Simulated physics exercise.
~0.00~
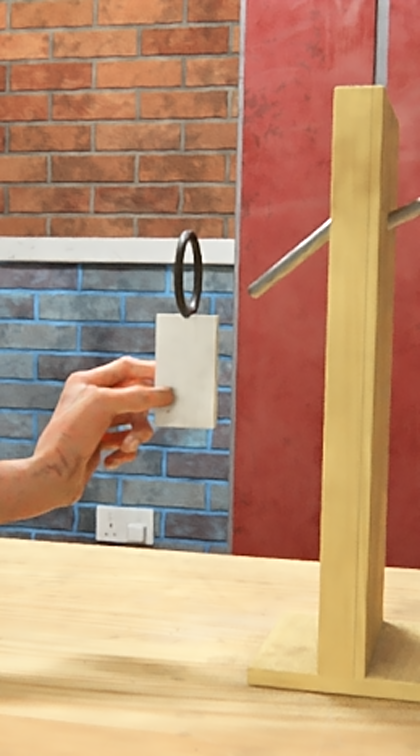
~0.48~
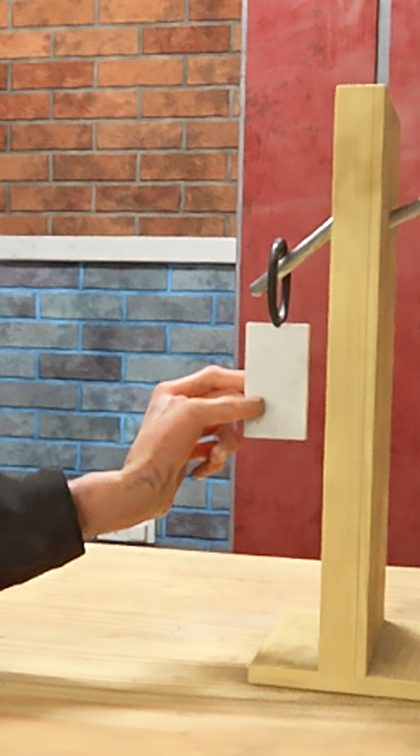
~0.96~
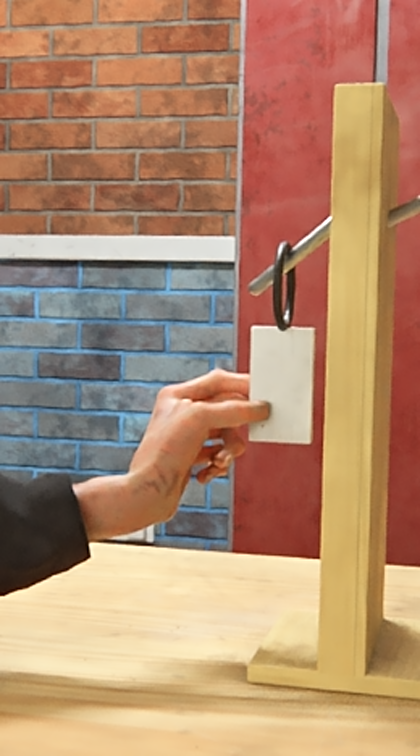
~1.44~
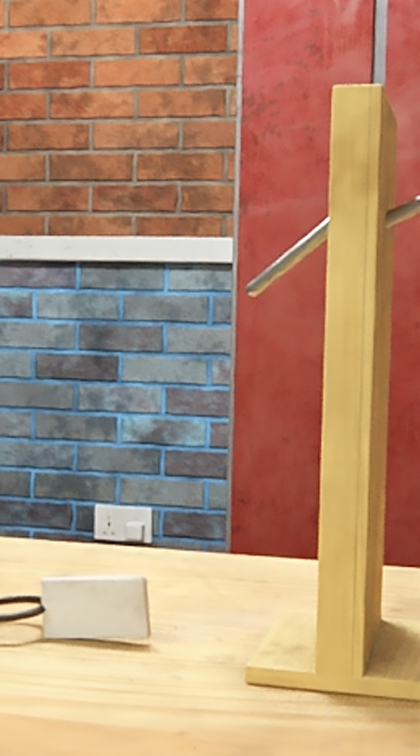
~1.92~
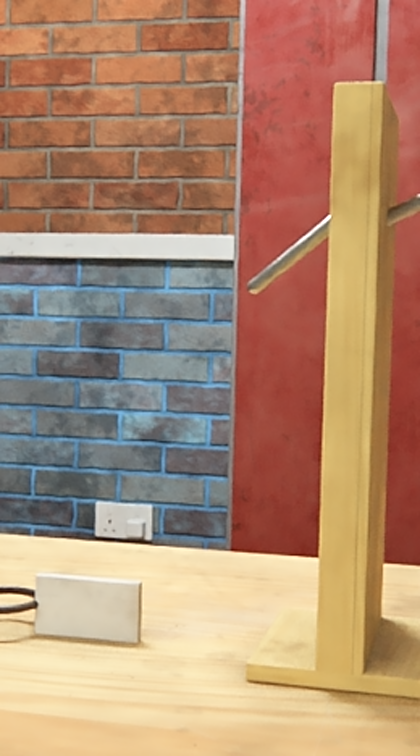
A white rectangular tag with a dark ring at its top is held up by a hand on the left, beside a pale wooden peg stand on a light wooden table. Behind, orange brick sits above blue brick, with a red panel to the right, all seen from the front by a slightly swaying camera. The hand carries the tag right, bringing the ring to the slanted metal peg. It then lets go and withdraws. The tag does not stay on the peg and ends lying on the table at the lower left, ring pointing left, while the stand remains in place.
